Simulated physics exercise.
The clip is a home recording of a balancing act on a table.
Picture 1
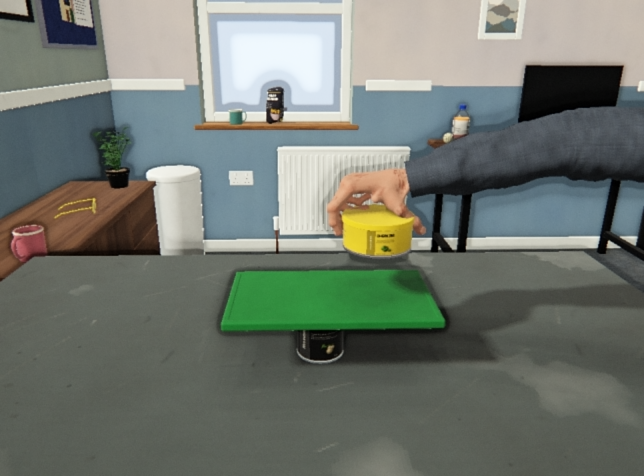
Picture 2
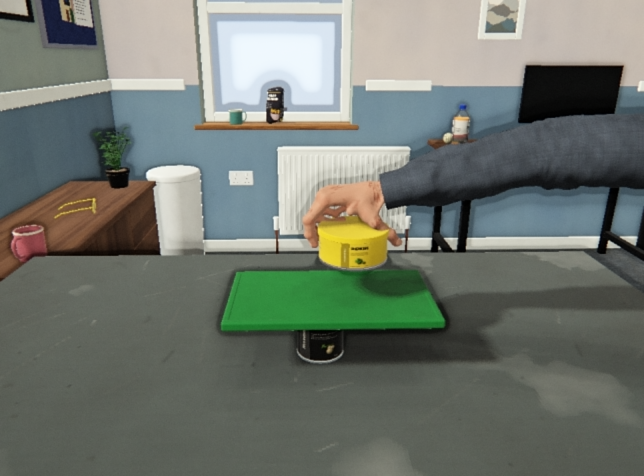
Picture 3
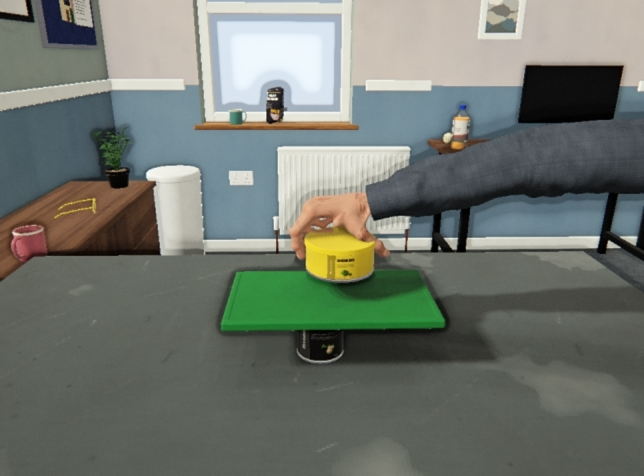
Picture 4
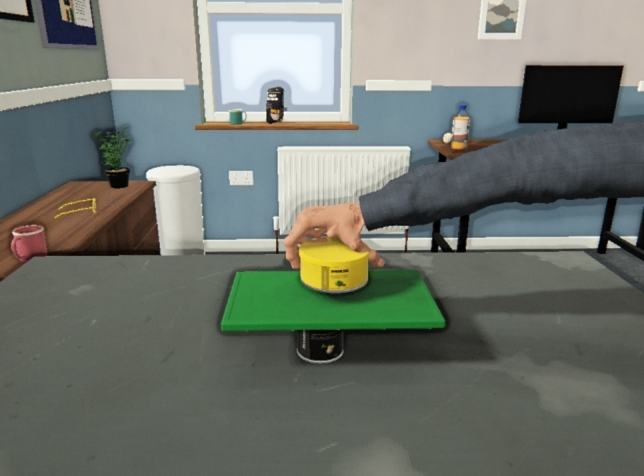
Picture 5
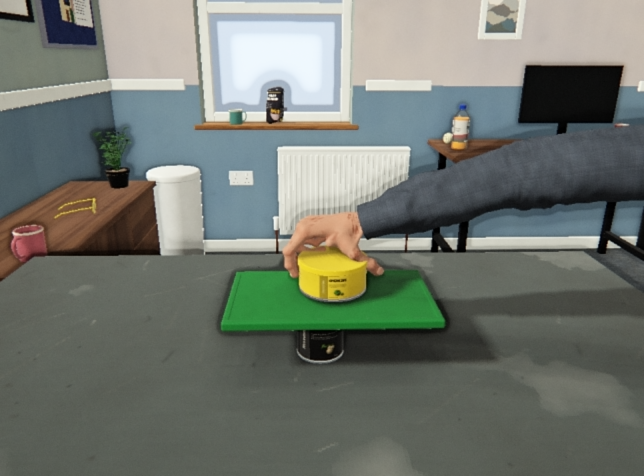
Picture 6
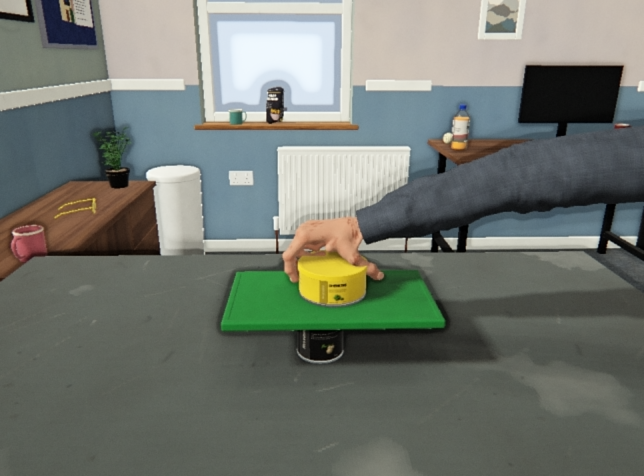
The video shows a hand reaching in from the right, moving a yellow tub leftward and down onto a green lid that rests on a dark can on a gray table, the fingers staying around the tub.
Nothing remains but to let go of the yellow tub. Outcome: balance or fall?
Looks to me like it is stable after that.
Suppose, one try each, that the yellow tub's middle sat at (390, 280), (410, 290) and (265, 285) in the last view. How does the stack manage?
So, first go it comes down, second go it comes down, third go it stays put.
Then, 0.20 s after the last picture, nothing has stirred.
Then, 0.40 s after the last picture, yellow tub resting near (333, 277).
At rest, all 3 in place. Seen from the same camera at the end, yellow tub near (333, 277). The stack keeps its balance.
